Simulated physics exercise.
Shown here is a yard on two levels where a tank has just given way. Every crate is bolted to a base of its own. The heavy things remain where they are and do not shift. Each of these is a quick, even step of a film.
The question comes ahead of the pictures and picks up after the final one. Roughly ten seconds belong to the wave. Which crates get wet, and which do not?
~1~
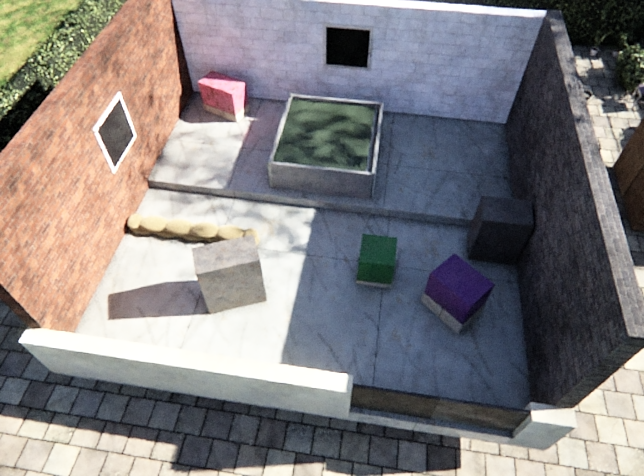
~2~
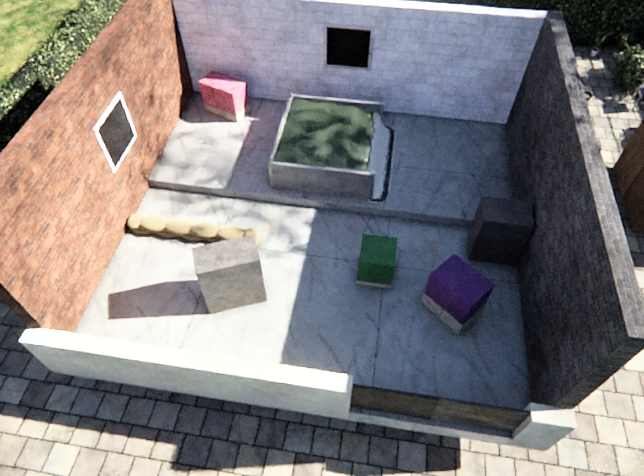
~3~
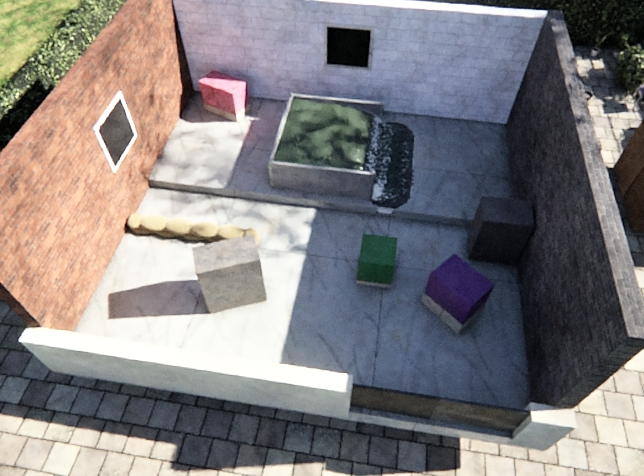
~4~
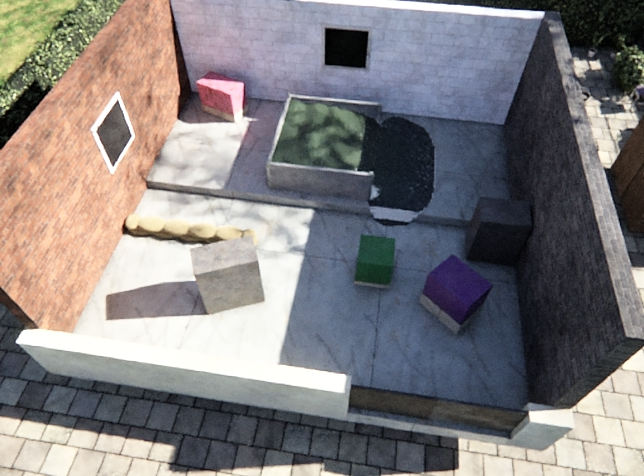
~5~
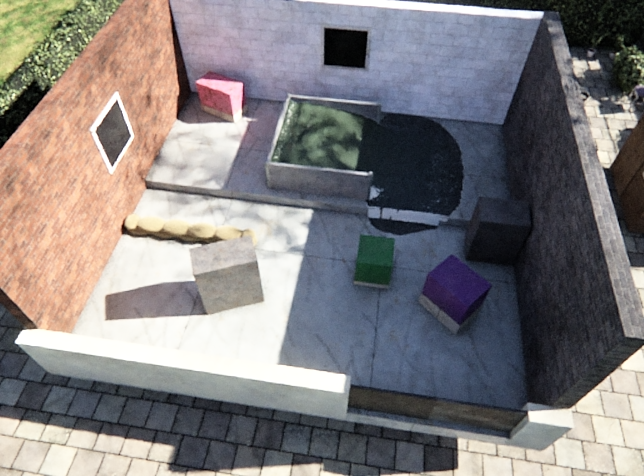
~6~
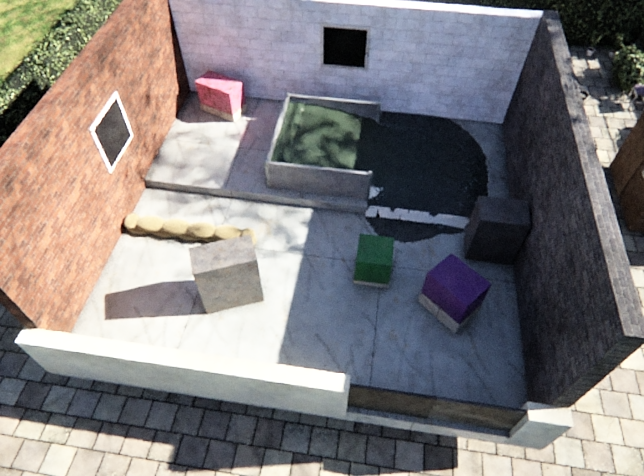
In the end the green crate is touched by water, the purple crate remains untouched by water, the pink crate remains untouched by water.
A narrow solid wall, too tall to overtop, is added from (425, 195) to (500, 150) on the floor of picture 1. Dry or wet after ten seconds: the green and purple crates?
Green crate: Flooded, purple crate: Untouched.
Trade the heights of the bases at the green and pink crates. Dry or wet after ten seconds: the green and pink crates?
Green crate: Is reached; pink crate: Is reached.
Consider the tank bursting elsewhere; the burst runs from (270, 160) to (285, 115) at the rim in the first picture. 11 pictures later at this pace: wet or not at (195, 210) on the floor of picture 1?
Pretty sure it's in a puddle at that location.
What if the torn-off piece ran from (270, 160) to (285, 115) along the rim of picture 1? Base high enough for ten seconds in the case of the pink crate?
The pink crate is reached.
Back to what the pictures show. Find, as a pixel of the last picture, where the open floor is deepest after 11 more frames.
At about (500, 235).
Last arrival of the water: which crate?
Looks like the pink-painted one to me.
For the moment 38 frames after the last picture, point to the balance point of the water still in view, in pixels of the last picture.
My pick is pixel (396, 223).
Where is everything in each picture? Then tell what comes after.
The open tank at (329, 134) is whole and still, in the first frame.
The front is at (382, 127), out from the gap at (375, 154), in the second frame.
The front is at (402, 127), out from the gap at (375, 155), in the third frame.
The front is at (412, 213), out from the gap at (373, 156), in the fourth frame.
Water pours out at (372, 157) and has run to (441, 129), in the fifth frame.
Water pours out at (371, 156) and has run to (478, 149), in the sixth frame.
A moment on, water covers 25 % of the floor; the green crate water round its plinth, the purple crate not reached, the pink crate not reached.
Next, water covers 25 % of the floor; the green crate water round its plinth, the purple crate water round its plinth, the pink crate not reached.
Then, water covers 35 % of the floor; the green crate water round its plinth, the purple crate water round its plinth, the pink crate not reached.
Later, water covers 65 % of the floor; the green crate water round its plinth, the purple crate water round its plinth, the pink crate water round its plinth.
In the end, water covers 95 % of the floor; the green crate was topped, the purple crate stayed above the water, the pink crate stayed above the water.
